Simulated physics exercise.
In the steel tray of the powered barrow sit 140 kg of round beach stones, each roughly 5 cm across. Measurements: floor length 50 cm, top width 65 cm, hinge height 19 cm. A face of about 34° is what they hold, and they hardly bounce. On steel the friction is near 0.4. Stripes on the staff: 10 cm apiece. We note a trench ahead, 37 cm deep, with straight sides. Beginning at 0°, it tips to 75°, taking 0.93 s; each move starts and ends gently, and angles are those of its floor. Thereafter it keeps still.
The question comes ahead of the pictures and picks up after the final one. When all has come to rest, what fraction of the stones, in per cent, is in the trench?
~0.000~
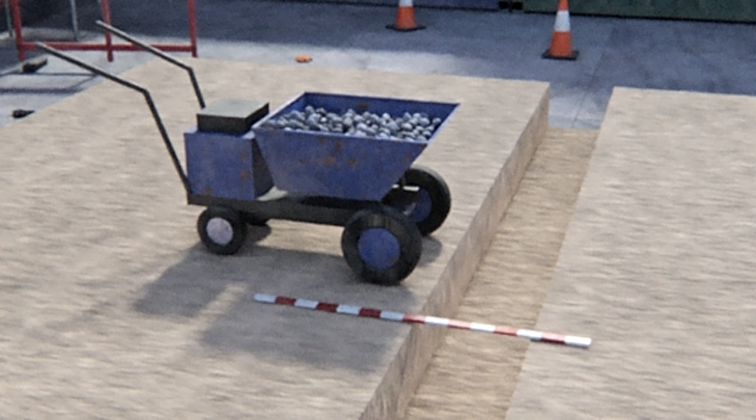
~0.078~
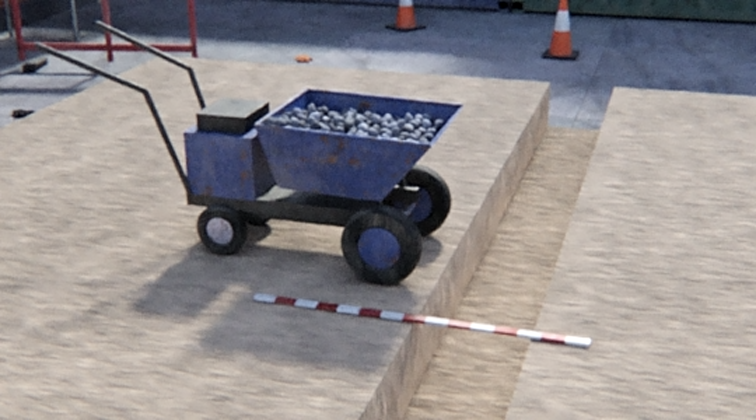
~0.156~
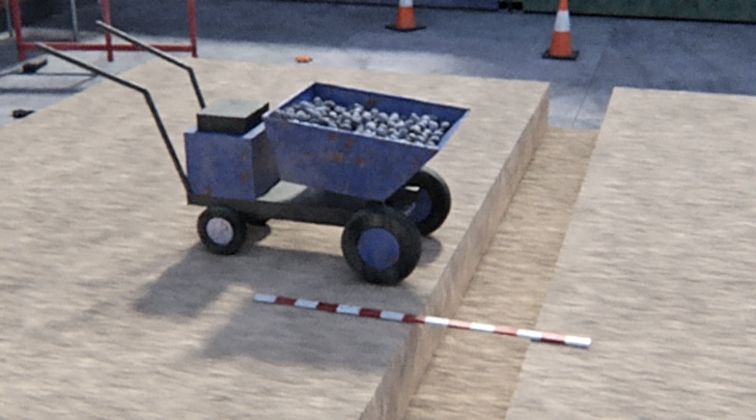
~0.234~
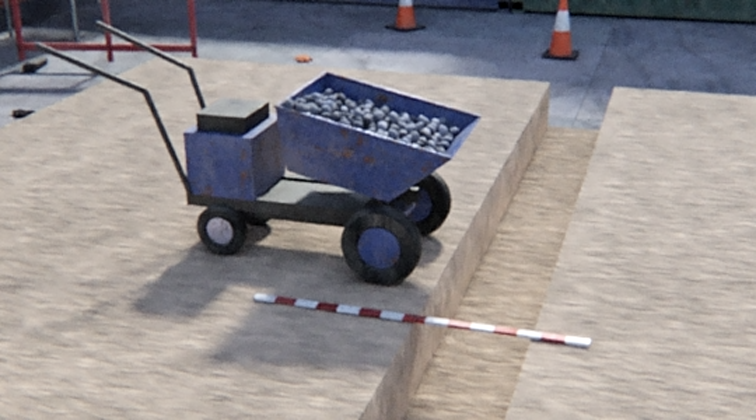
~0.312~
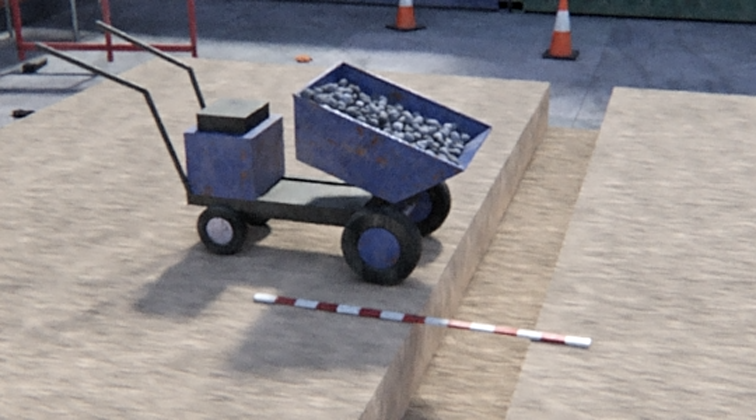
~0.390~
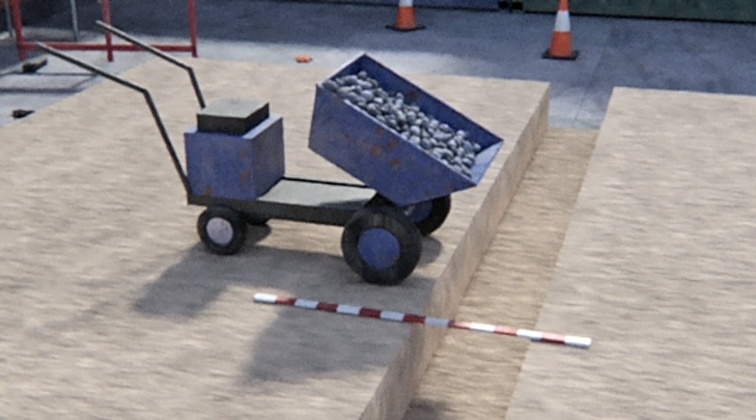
At the end about 58 per cent of the stones are there.
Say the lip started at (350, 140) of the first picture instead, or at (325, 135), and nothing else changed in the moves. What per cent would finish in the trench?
About 100 per cent first, then about 80 per cent.
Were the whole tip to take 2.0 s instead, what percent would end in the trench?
Near 65 per cent.
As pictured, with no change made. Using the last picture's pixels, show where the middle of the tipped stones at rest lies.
Around (539, 324).
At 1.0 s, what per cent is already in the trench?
By that moment, roughly 25 per cent of the load.
After 0.7 s the floor is at 64°; 100 % in the tray; the foremost stones are at (512, 221).
After 1.0 s the floor is at 75°; 53 % in the tray, 24 % in the trench, 23 % past the trench; the foremost stones are at (613, 293).
After 1.4 s the floor is at 75°; 14 % in the tray, 45 % in the trench, 41 % past the trench; the foremost stones are past the picture's edge.
After 3.3 s the floor is at 75°; 0 % in the tray, 58 % in the trench, 42 % past the trench; the foremost stones are past the picture's edge.
